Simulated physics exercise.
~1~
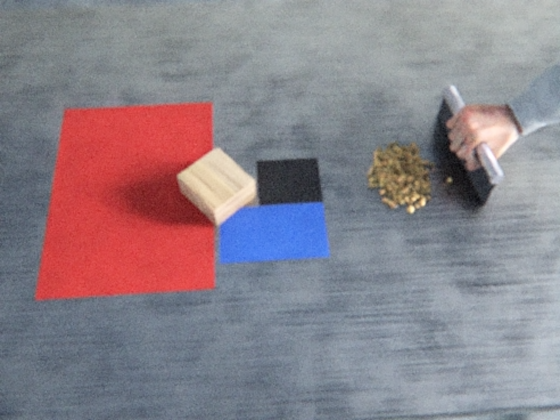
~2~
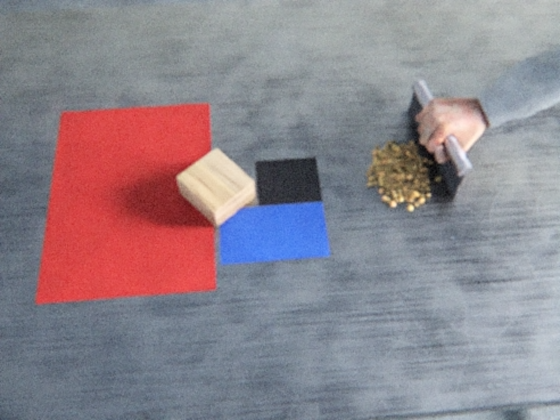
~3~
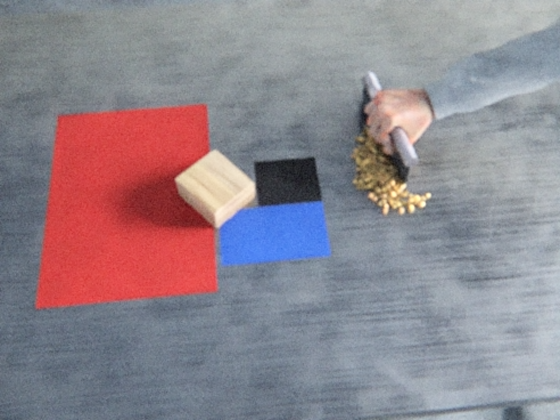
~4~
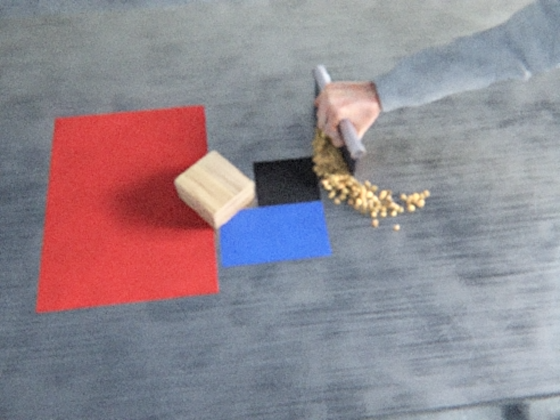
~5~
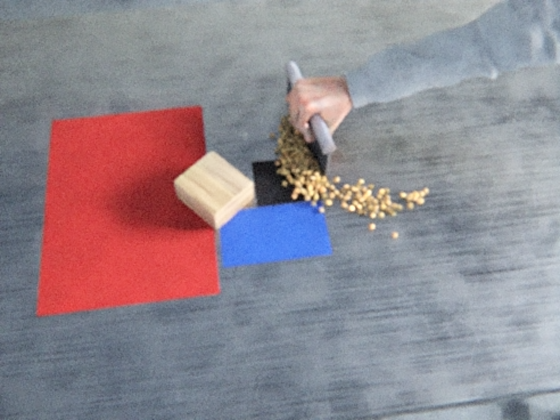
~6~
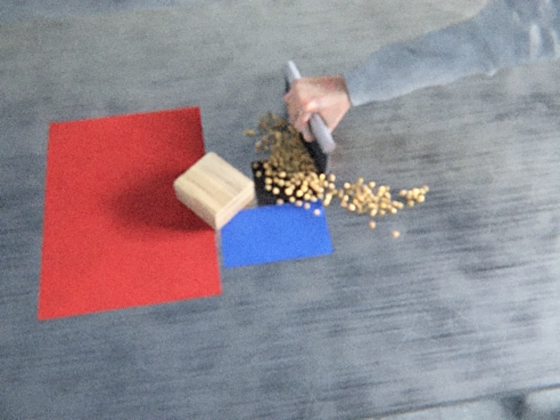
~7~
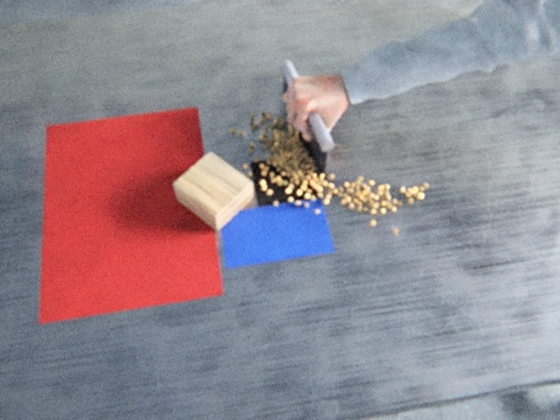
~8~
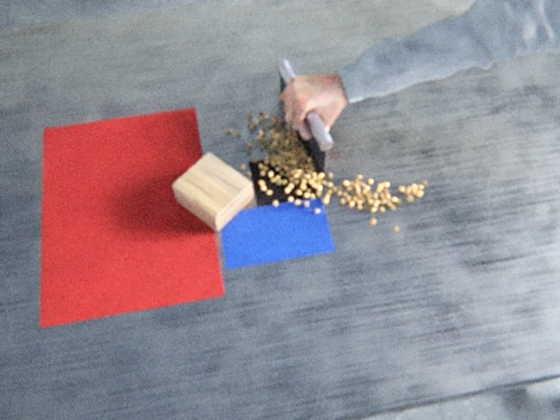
A hand holding a scraper pushed a heap of dried chickpeas leftwards towards a wooden block, then stopped just short of it, leaving the chickpeas strung out in a trail, some on the black mat and most on the bare grey surface.
